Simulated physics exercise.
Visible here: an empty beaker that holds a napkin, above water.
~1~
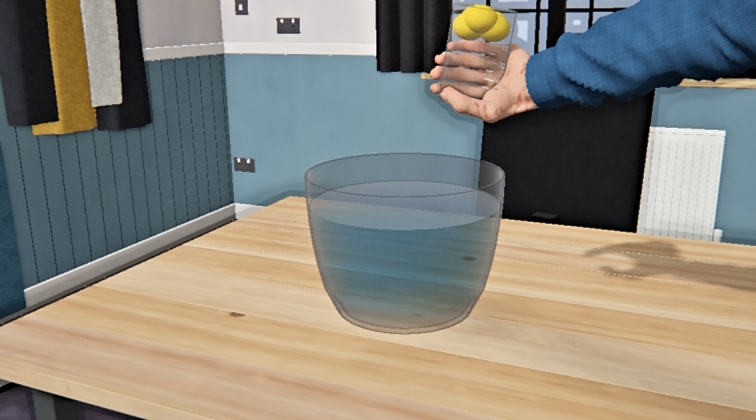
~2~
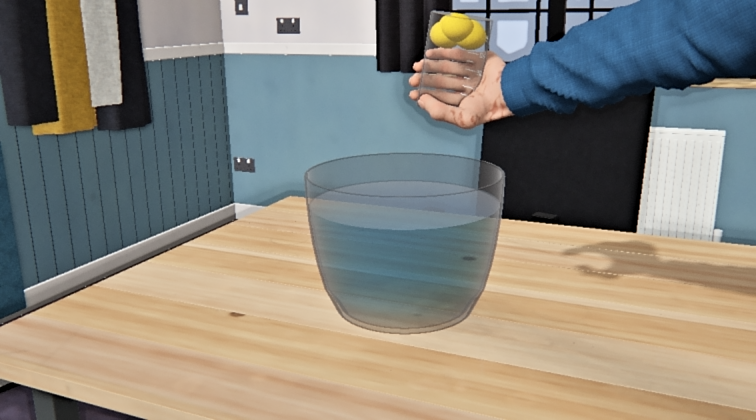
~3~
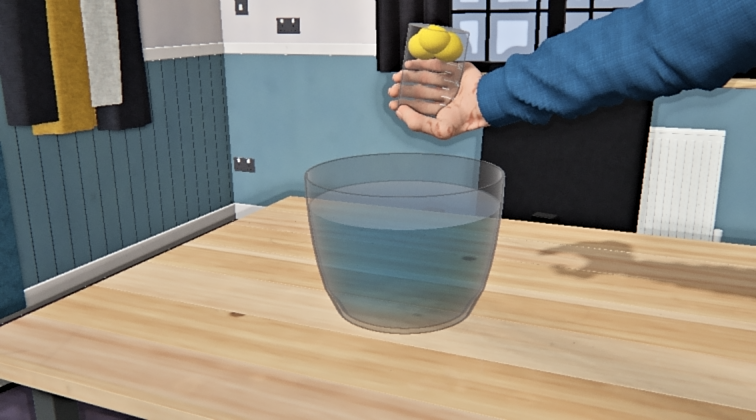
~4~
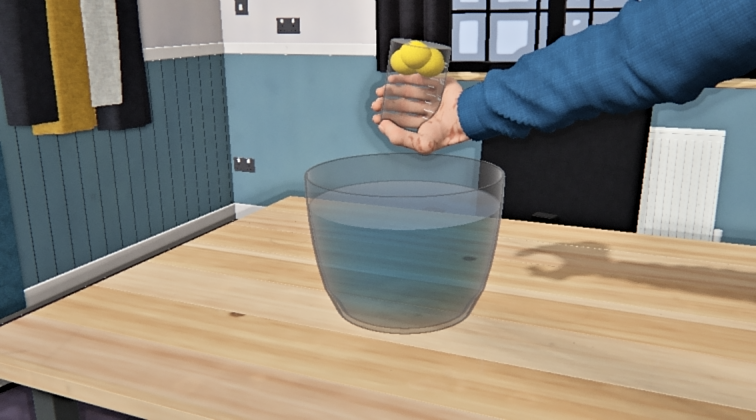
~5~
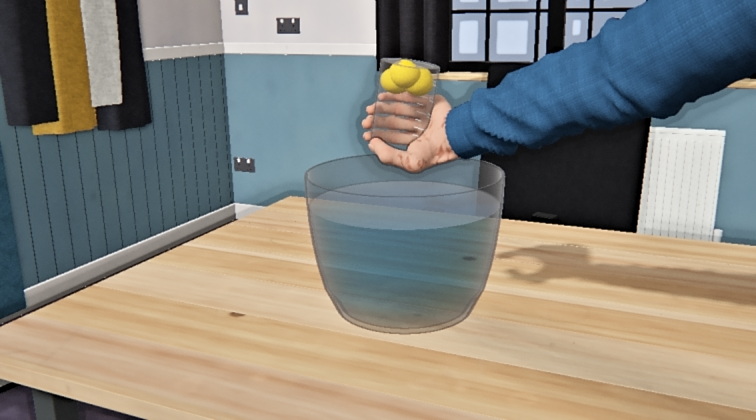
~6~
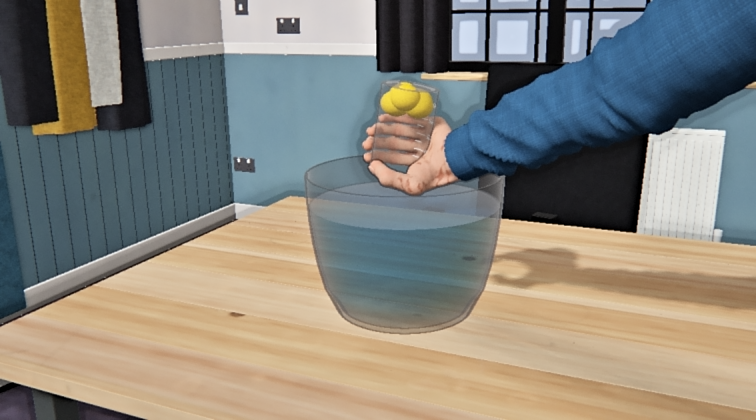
A hand lowers an upside-down clear beaker holding a yellow napkin toward water in a large bowl.
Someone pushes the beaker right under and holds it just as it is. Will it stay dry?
Not reached.
Shortly, the beaker enters the water.
Then, air is trapped inside and holds the level down.
At the finish, the beaker is under, still full of air, and the napkin is dry.
